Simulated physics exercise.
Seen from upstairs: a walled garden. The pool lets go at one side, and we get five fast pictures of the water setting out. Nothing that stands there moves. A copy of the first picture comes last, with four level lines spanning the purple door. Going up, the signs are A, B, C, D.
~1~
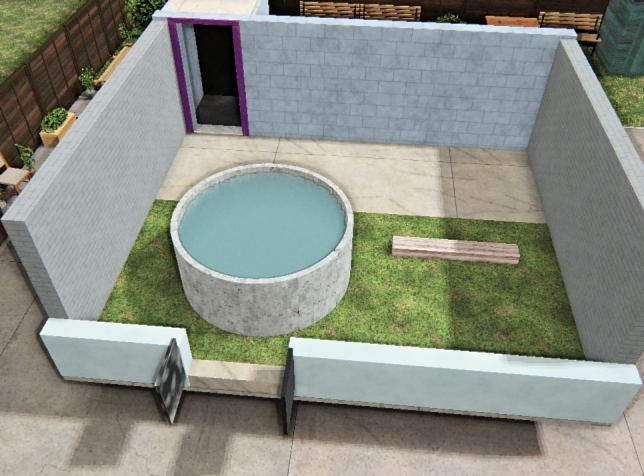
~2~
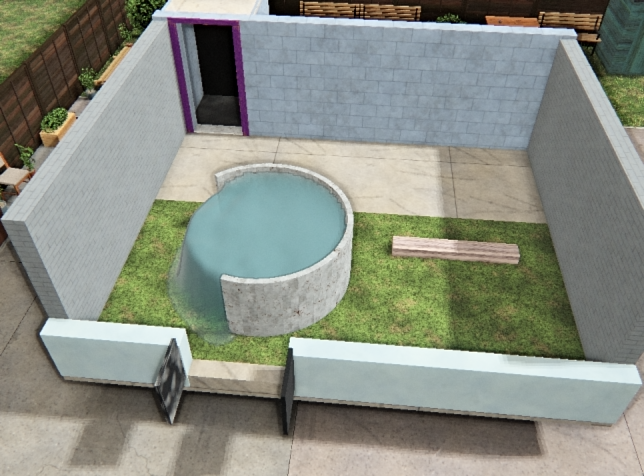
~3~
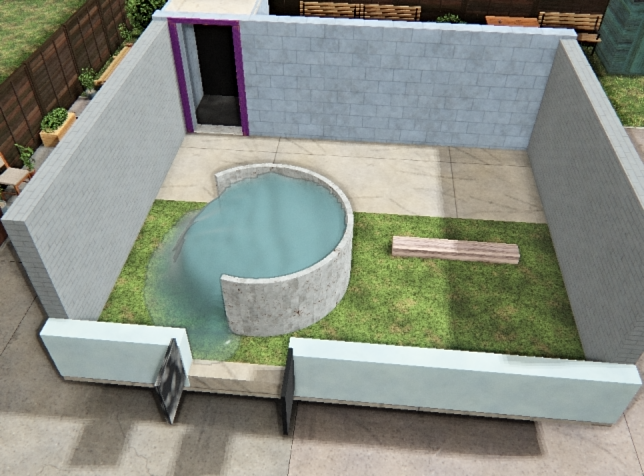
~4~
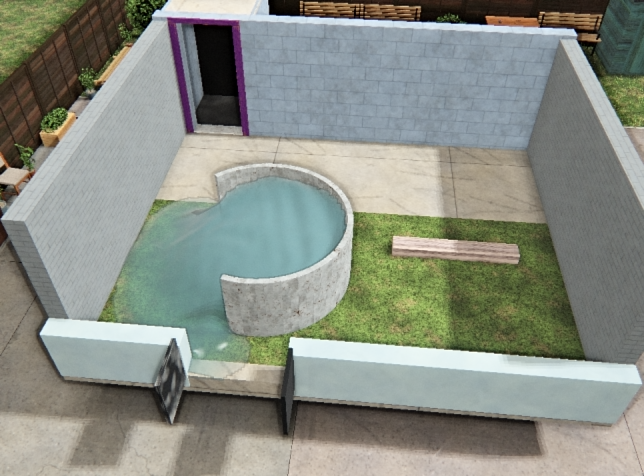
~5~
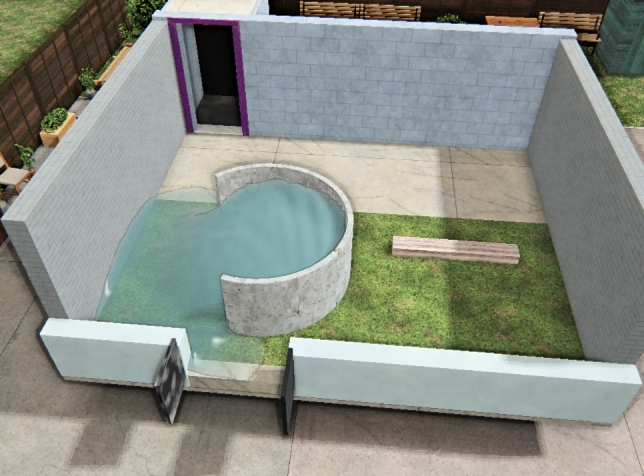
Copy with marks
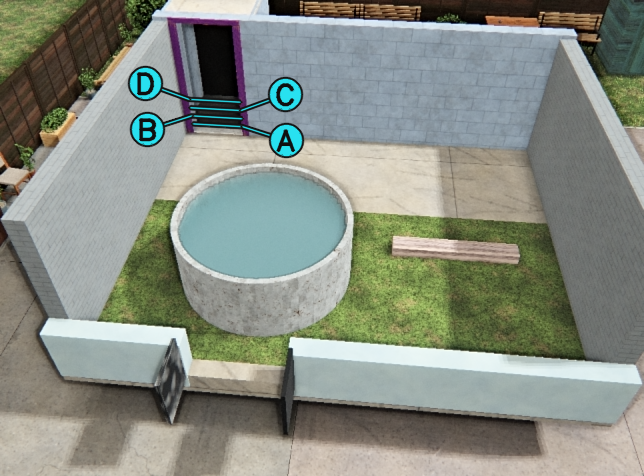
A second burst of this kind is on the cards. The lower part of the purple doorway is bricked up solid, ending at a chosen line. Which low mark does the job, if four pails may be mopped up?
Choose B.
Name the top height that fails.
Here it is height A.
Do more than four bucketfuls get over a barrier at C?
No, that is safe.
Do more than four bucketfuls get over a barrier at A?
Yes, it does.
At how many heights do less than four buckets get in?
Three of them.
On the marked copy, A at (217, 125); B at (216, 117); C at (215, 109); D at (214, 100); from the bottom up A, B, C, D.
Choosing A, some 15 bucketfuls get in.
Choosing B, a bucket or two gets in.
Choosing C, nothing gets over.
Choosing D, nothing gets over.
